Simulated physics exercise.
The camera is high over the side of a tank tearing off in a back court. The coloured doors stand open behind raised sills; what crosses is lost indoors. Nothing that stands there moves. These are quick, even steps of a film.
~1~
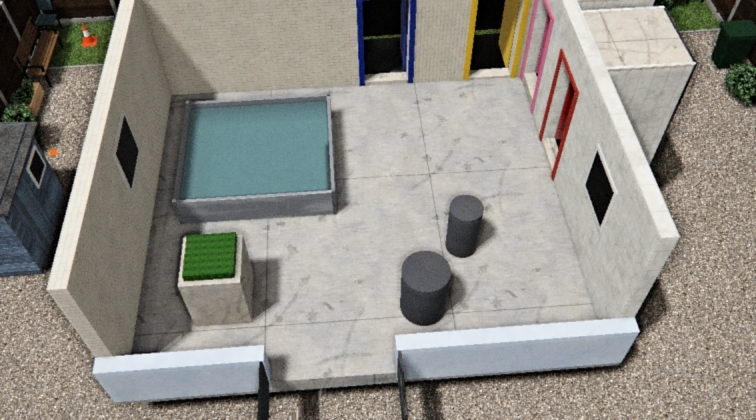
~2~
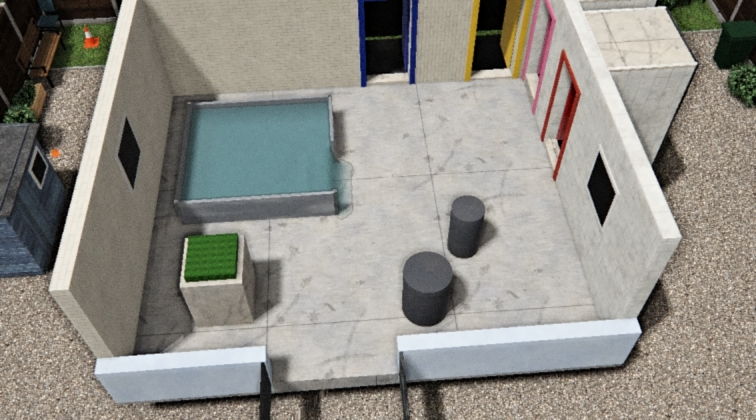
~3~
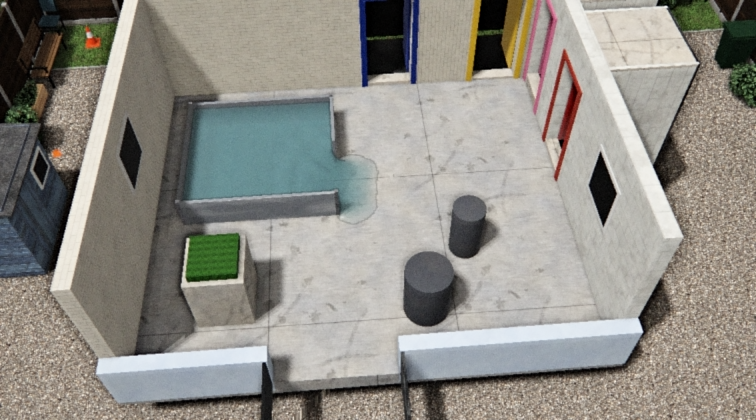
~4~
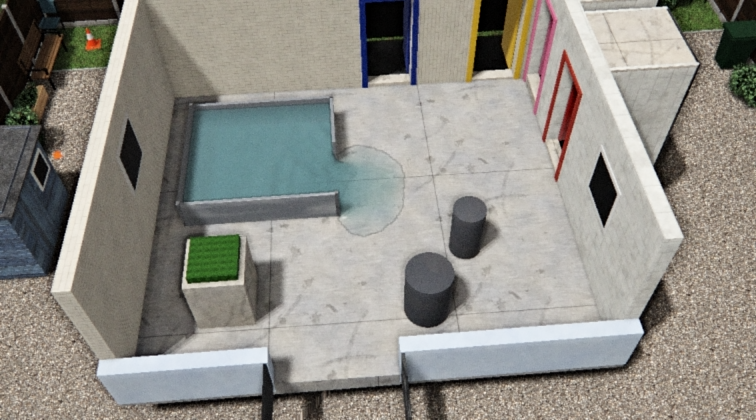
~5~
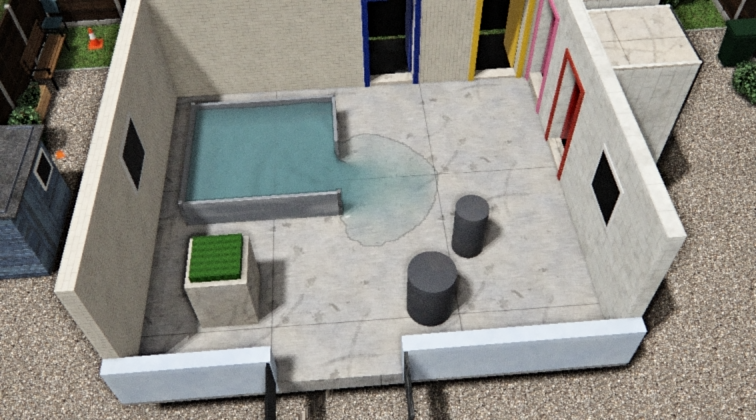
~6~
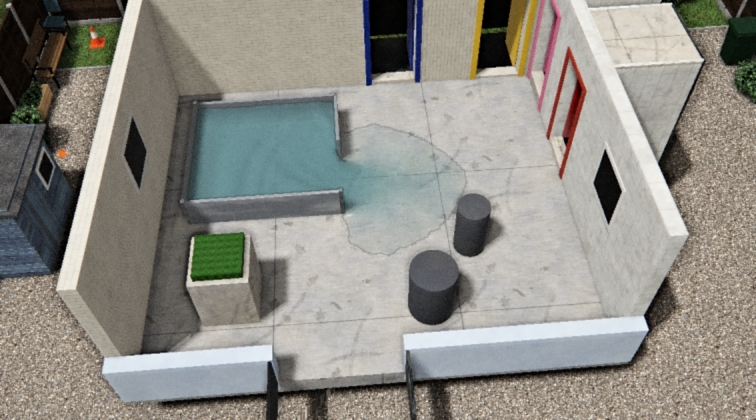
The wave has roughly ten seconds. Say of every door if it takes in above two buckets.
In the end: The yellow door floods; the blue door holds within the limit; the red door floods; the pink door holds within the limit.
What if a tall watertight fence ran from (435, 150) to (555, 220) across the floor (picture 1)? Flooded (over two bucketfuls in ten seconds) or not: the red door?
My reading: The red door keeps below it.
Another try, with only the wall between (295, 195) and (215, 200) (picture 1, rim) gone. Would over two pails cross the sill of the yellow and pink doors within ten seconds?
My reading: The yellow one takes less; the pink one is under.
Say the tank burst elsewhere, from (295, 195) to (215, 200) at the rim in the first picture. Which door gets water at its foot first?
First comes the red-painted one.
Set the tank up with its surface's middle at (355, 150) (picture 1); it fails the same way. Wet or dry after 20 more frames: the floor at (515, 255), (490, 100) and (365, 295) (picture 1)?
As listed: Wet, covered, free of water.
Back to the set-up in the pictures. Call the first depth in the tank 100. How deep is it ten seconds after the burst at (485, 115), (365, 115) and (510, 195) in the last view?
In turn 18, 8 and 20 in a hundred.
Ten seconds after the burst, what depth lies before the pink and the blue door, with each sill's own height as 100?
Near 60 and 60 in a hundred.
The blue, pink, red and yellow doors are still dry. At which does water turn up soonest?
First comes the door marked red.
A moment on, water covers 30 % of the floor; the yellow door not reached, the blue door not reached, the red door wet at the sill, nothing in, the pink door not reached.
Next, water covers 40 % of the floor; the yellow door not reached, the blue door not reached, the red door under two buckets in, the pink door not reached.
Then, water covers 50 % of the floor; the yellow door under two buckets in, the blue door not reached, the red door far over two buckets in, the pink door wet at the sill, nothing in.
Later, water covers 60 % of the floor; the yellow door far over two buckets in, the blue door wet at the sill, nothing in, the red door far over two buckets in, the pink door wet at the sill, nothing in.
In the end, water covers 85 % of the floor; the yellow door far over two buckets in, the blue door wet at the sill, nothing in, the red door far over two buckets in, the pink door wet at the sill, nothing in.
